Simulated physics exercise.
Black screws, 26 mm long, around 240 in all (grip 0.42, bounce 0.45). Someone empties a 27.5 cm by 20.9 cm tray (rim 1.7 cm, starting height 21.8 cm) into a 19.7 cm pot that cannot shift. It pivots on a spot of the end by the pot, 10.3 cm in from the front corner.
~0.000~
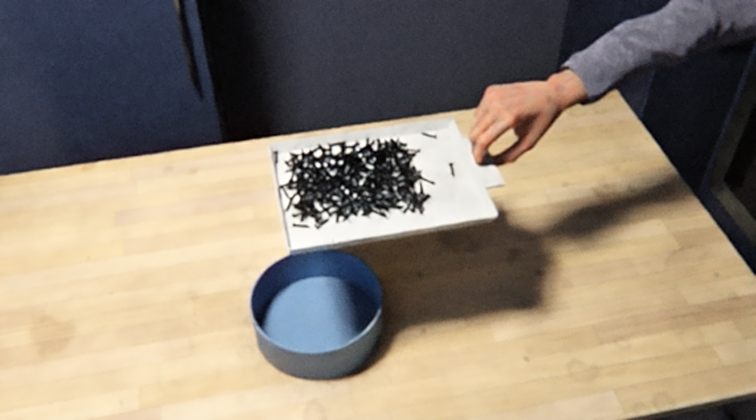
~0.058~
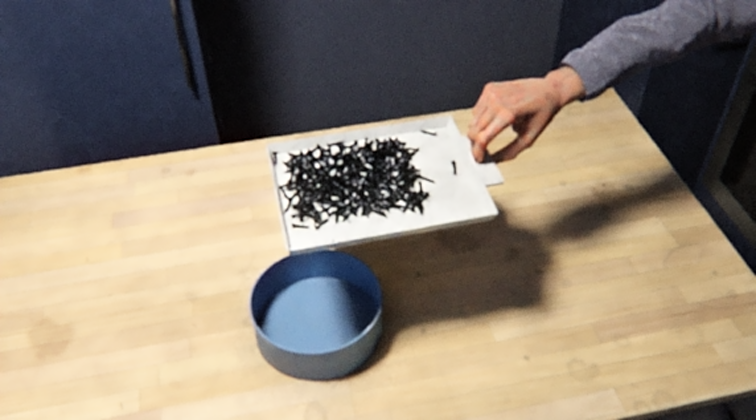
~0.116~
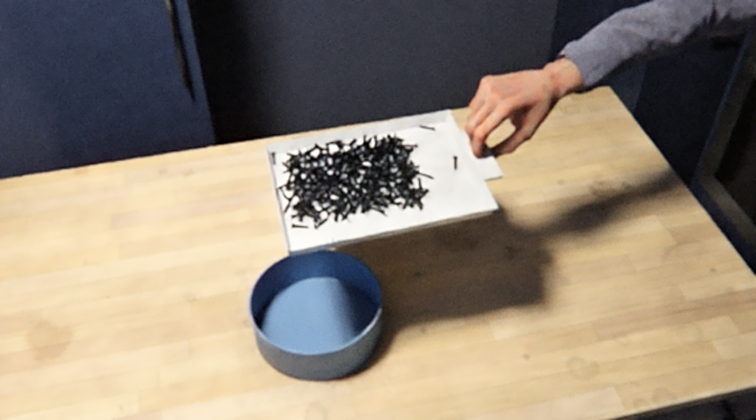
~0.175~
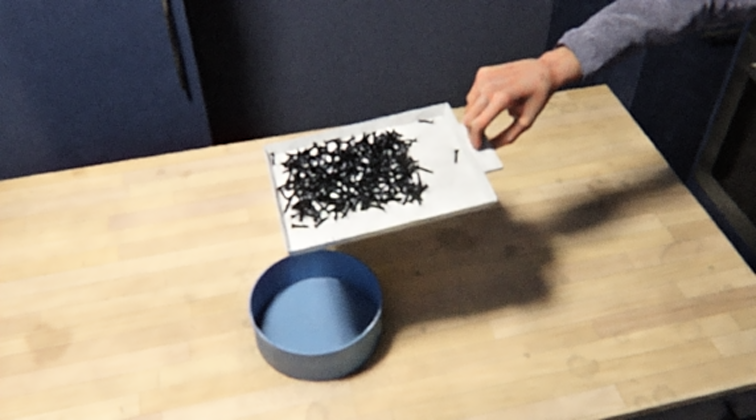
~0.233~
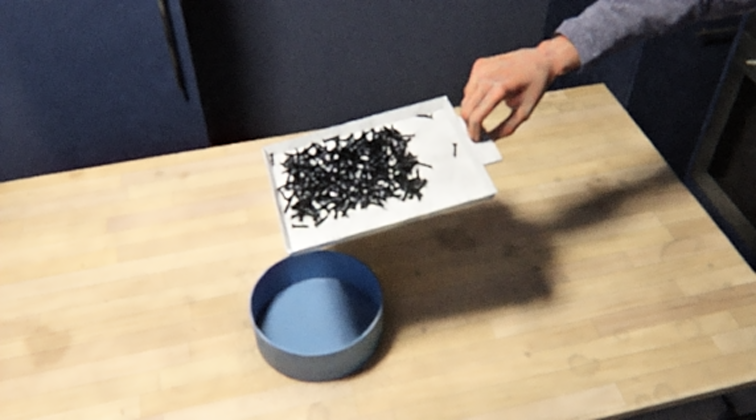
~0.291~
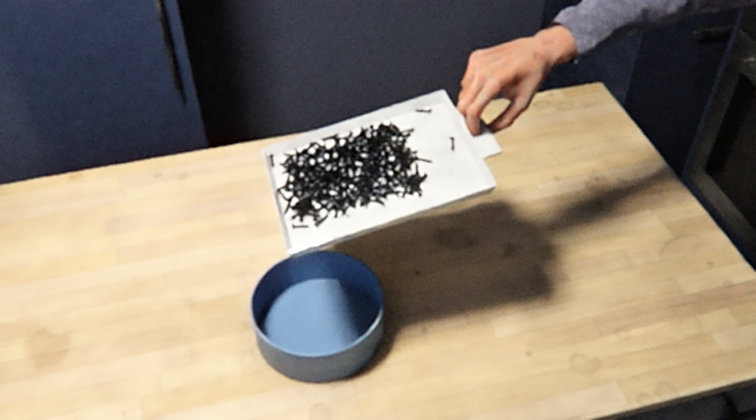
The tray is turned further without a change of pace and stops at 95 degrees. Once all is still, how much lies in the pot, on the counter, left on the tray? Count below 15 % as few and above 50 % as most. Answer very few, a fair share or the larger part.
Pot a fair share, counter the larger part, tray very few.
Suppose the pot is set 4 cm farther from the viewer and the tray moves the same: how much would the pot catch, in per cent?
Then about 50 per cent.
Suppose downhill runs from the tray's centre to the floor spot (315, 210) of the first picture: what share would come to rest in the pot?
Some 70 per cent.
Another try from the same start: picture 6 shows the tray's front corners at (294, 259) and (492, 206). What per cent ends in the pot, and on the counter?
Pot 100, counter 5.
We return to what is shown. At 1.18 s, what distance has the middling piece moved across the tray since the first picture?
Roughly 8 cm.
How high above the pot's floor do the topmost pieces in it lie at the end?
Some 2.0 cm.
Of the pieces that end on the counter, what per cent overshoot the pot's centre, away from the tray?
Roughly 100 per cent.
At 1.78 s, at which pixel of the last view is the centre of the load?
Near (263, 240).
Then, at 1.18 s, tilt 49 degrees; the tray holds 95 %, the pot 0 %.
After 1.78 s, tilt 76 degrees; the tray holds 30 %, the pot 15 %.
After 2.42 s, tilt 95 degrees; the tray holds 0 %, the pot 30 %.
By 3.0 s all is still; pot 30 %, counter 70 %, tray 0 %.
